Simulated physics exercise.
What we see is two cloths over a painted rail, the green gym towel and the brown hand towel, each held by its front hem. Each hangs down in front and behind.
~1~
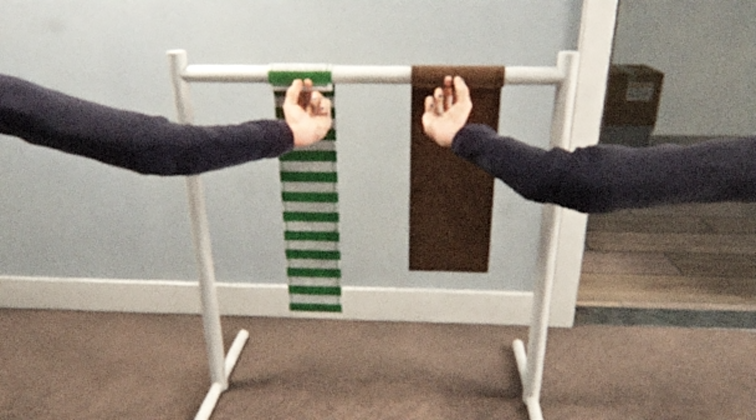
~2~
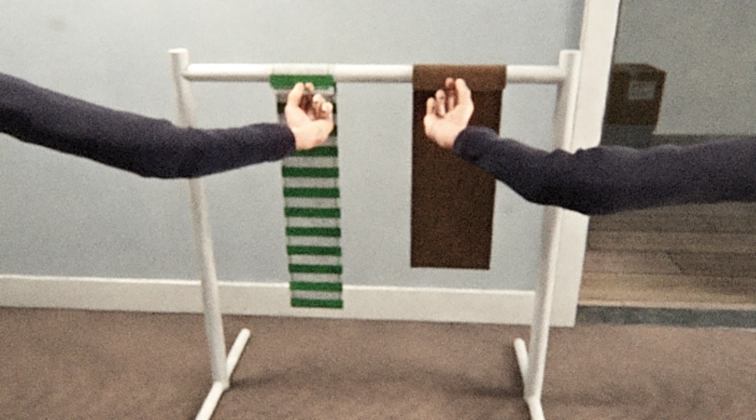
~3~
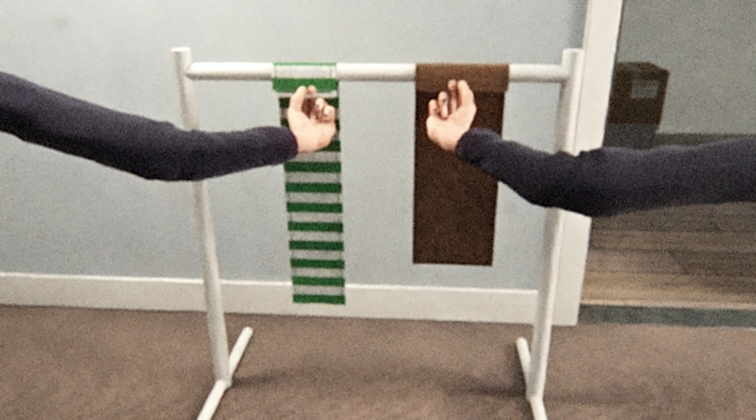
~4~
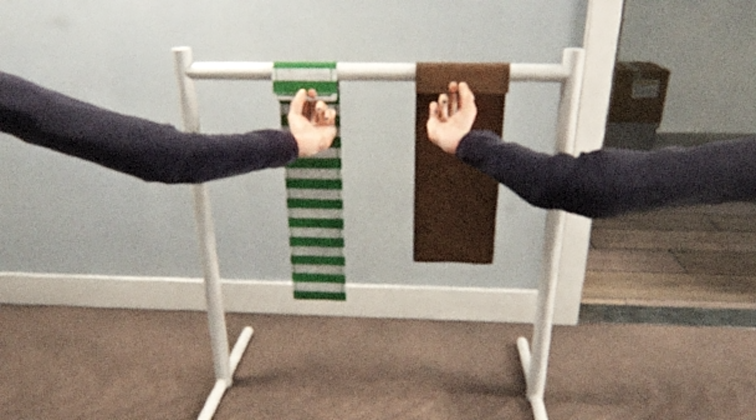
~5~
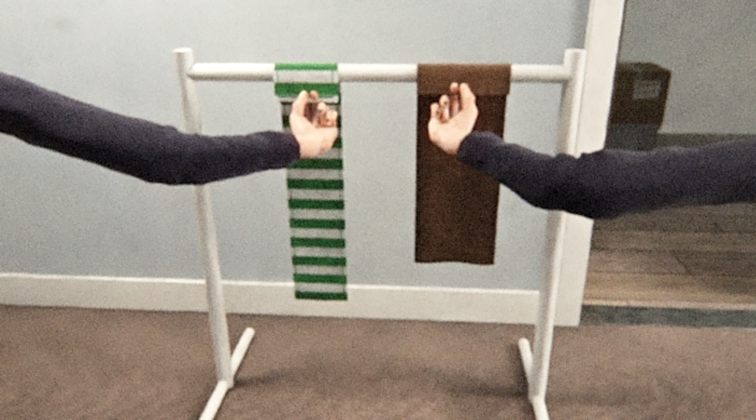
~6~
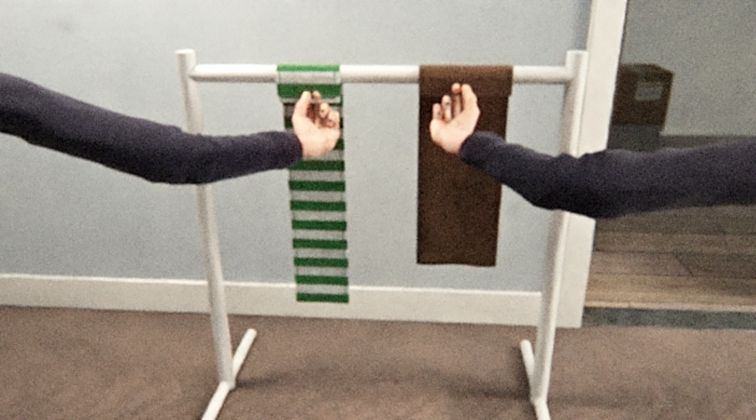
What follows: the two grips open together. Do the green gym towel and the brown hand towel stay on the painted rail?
The green gym towel is pulled off by its long side, the brown hand towel slides off.
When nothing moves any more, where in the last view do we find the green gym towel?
It ends at (329, 382).
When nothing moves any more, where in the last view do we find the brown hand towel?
At about (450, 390).
Then, 0.28 s past the final frame, gym towel clear of the rail and dropping near (319, 224); hand towel sliding backwards.
Then, 0.50 s past the final frame, gym towel clear of the rail and dropping near (327, 354); hand towel clear of the rail and dropping near (453, 328).
Then, 0.72 s past the final frame, gym towel in a heap on the floor near (329, 382); hand towel in a heap on the floor near (450, 388).
When it is over, gym towel in a heap on the floor near (329, 382); hand towel in a heap on the floor near (450, 390). The green gym towel slides off and the brown hand towel slips to the floor.
